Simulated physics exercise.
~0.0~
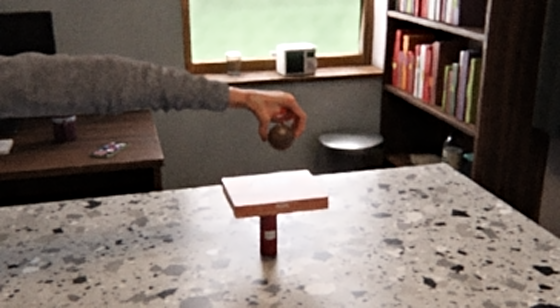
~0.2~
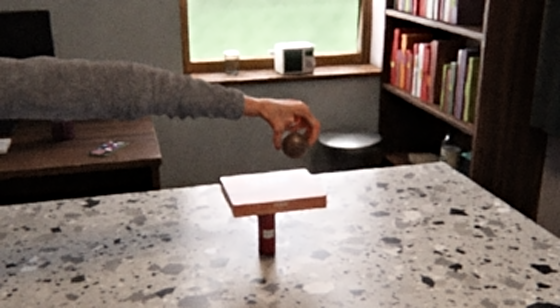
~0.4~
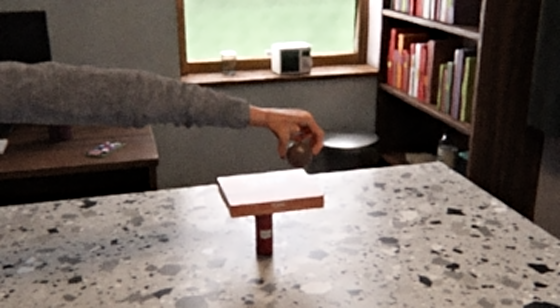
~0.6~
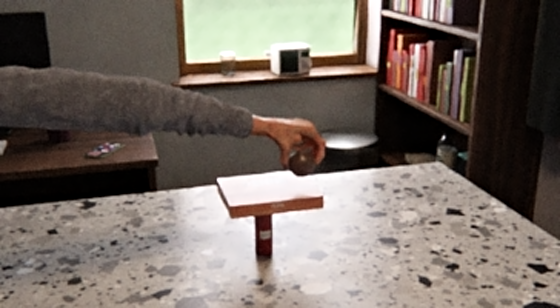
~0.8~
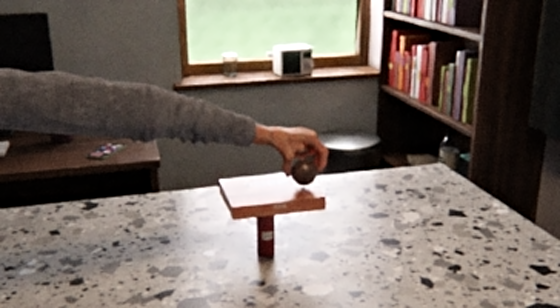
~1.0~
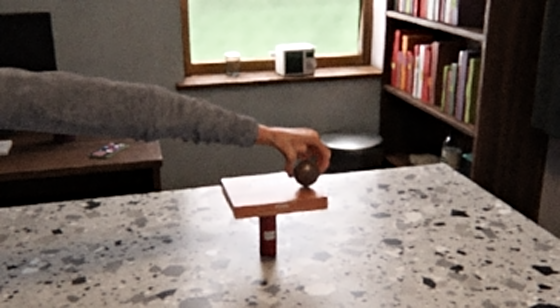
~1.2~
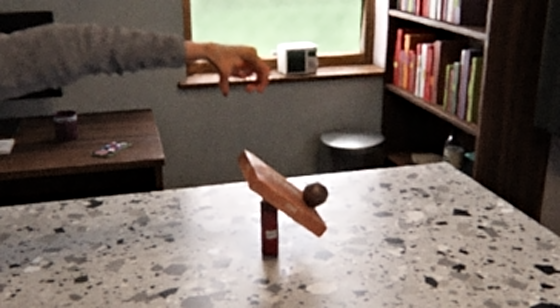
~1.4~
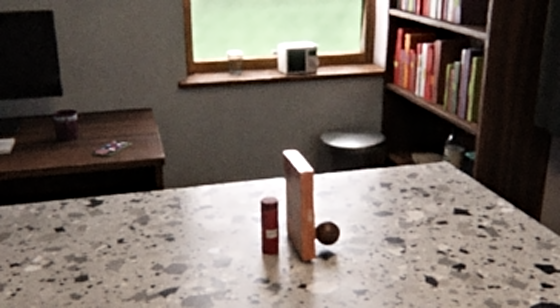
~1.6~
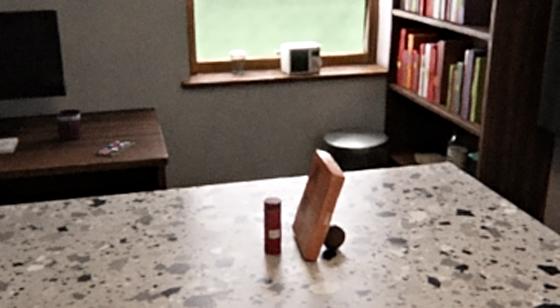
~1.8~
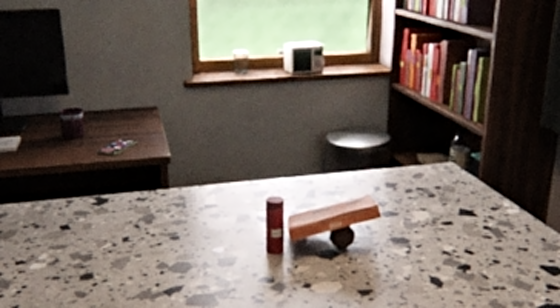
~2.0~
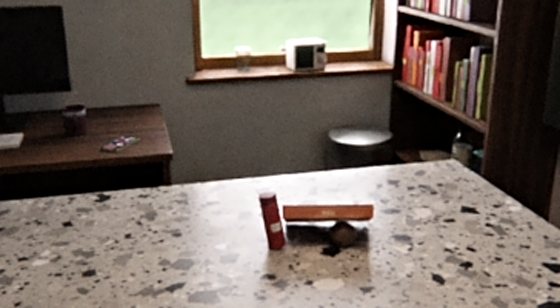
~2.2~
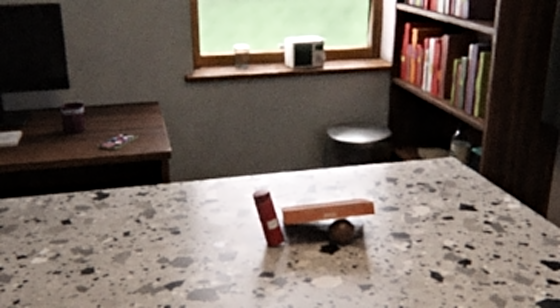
A hand lowered a round brown ball onto the right side of a flat orange block balanced on a small red cylinder, then let go; the block tipped and fell with the ball, ending propped over it against the leaning cylinder.
